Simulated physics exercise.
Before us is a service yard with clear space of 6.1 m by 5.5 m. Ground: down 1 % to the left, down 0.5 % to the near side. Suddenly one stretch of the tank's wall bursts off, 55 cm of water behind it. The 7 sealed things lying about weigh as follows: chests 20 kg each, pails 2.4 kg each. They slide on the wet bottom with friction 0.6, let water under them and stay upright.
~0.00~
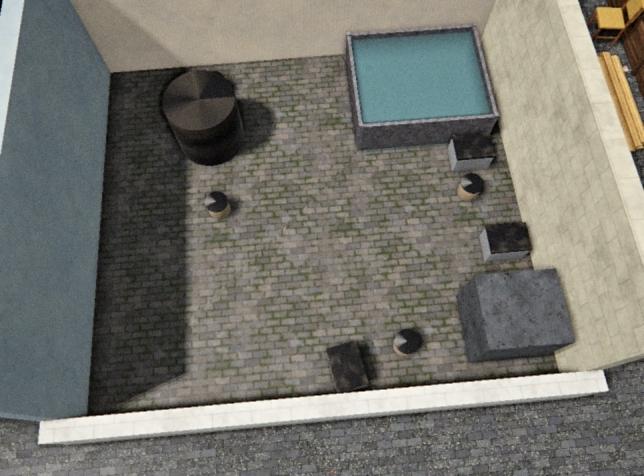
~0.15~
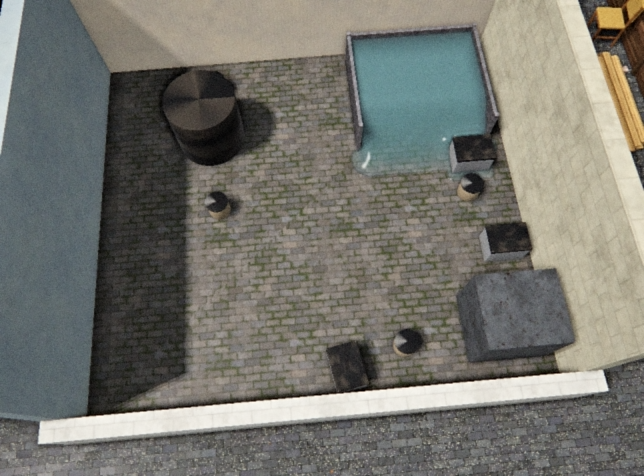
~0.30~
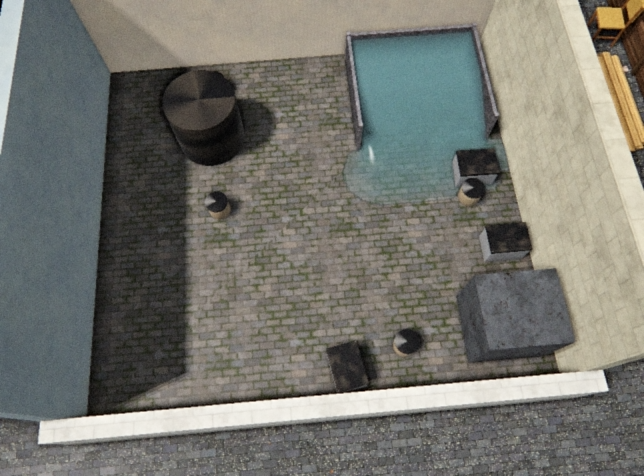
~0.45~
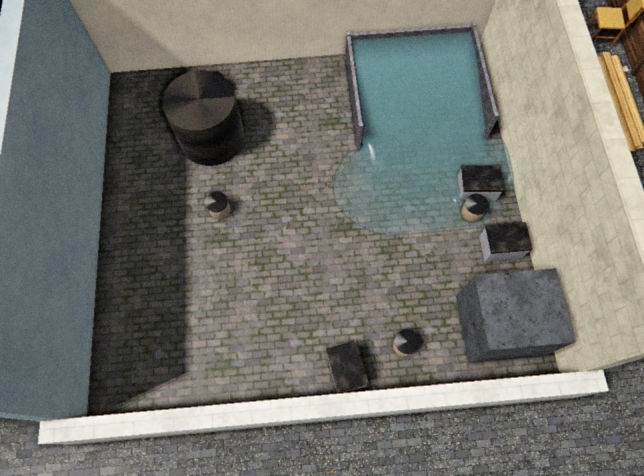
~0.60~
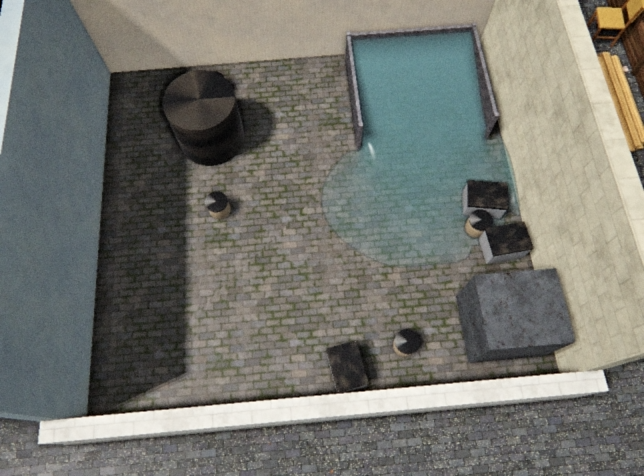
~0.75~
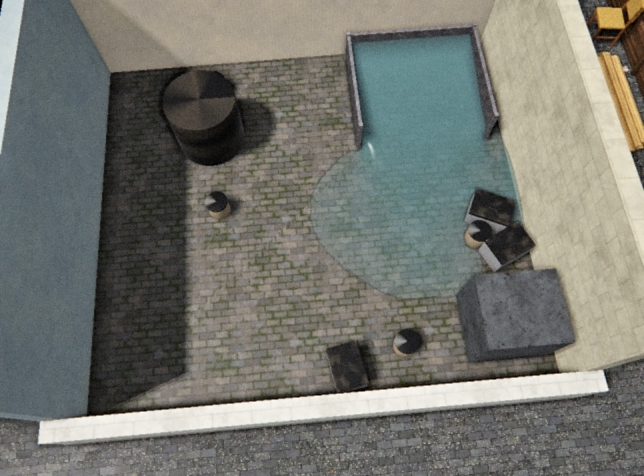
At first, a raised tank of blue-green water stands in the corner of a walled paved yard scattered with dark-topped boxes and small pails. Its near wall gives way and water spreads across the paving in a widening rounded sheet, pushing a box and a pail toward the near side, against another box, which shifts slightly.
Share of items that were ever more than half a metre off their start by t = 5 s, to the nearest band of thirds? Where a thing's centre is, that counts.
At least two thirds of them.
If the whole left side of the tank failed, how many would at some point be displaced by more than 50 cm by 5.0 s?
That gives 2 of them.
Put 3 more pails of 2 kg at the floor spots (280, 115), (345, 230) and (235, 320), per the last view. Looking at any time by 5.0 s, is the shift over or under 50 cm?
Answers in order are does not cross, crosses the line and crosses the line.
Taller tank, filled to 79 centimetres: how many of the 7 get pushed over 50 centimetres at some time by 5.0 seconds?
Then 6 of them.
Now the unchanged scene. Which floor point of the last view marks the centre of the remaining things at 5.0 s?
Around (245, 242).
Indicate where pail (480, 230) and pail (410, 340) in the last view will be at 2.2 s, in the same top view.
Approx. (483, 271); approx. (359, 371).
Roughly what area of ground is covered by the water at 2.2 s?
Flooded: Near 17 m2.
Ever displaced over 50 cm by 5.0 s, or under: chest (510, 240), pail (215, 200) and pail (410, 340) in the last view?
One by one: Above the line; below the line; above the line.
After 1.1 s 2 of 7 are over 50 cm from their spots; 0 afloat.
After 2.2 s 4 of 7 are over 50 cm from their spots; 5 afloat.
After 3.5 s 5 of 7 are over 50 cm from their spots; 5 afloat.
After 5.0 s 5 of 7 are over 50 cm from their spots, and 5 have been at some point; 4 afloat.
